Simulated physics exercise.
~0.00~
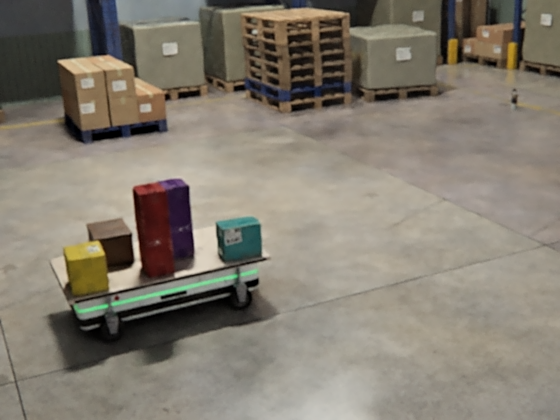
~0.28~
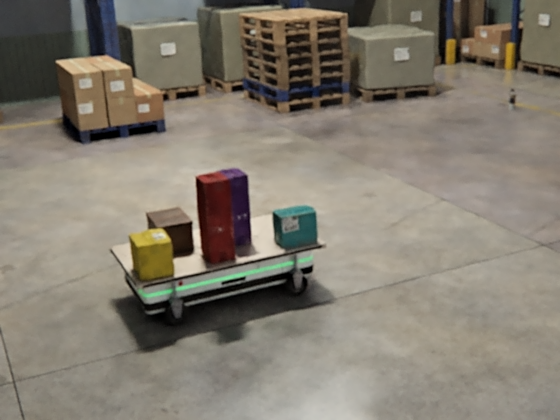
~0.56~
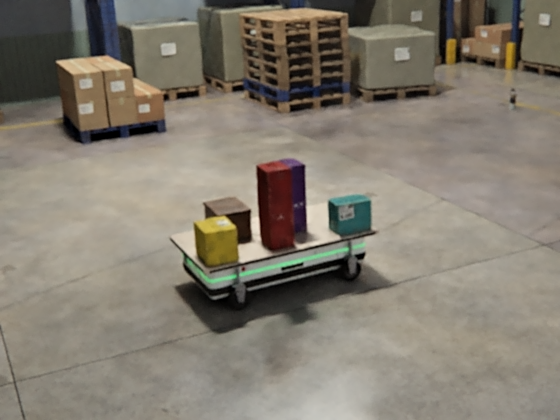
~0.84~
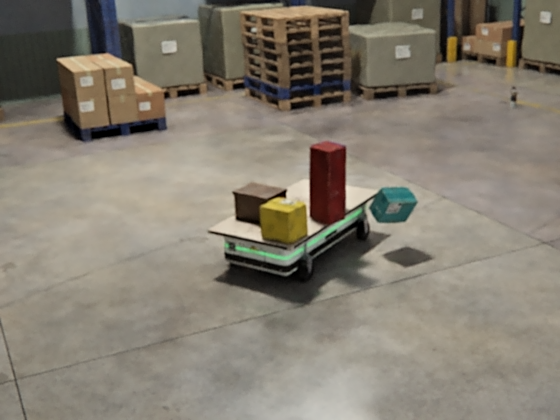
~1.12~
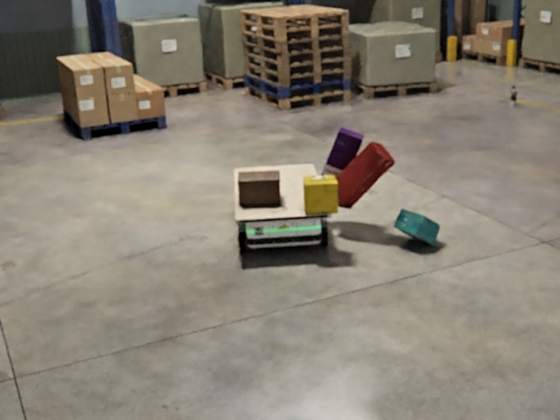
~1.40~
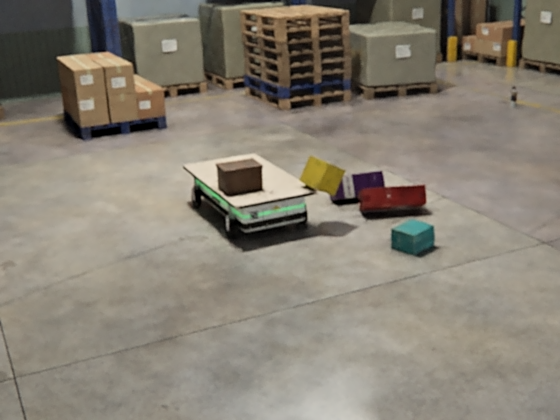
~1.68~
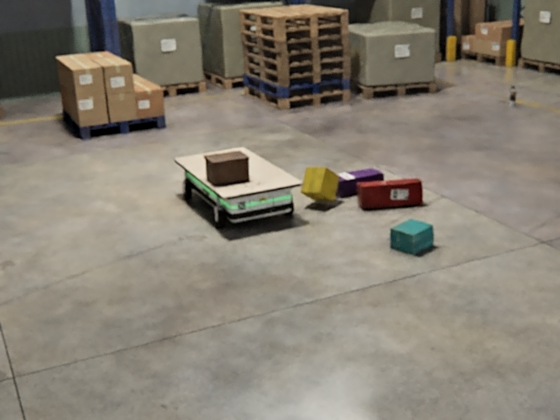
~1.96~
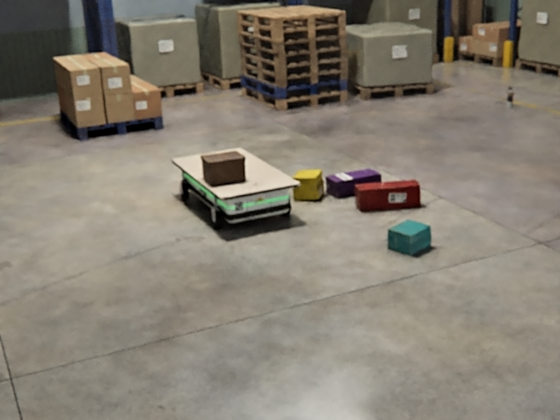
In this clip, a low cart carrying five boxes rolls right across a warehouse floor, then curves away and to the left as the turquoise, red, purple and yellow boxes fall off its right side; it stops with only the brown box aboard.
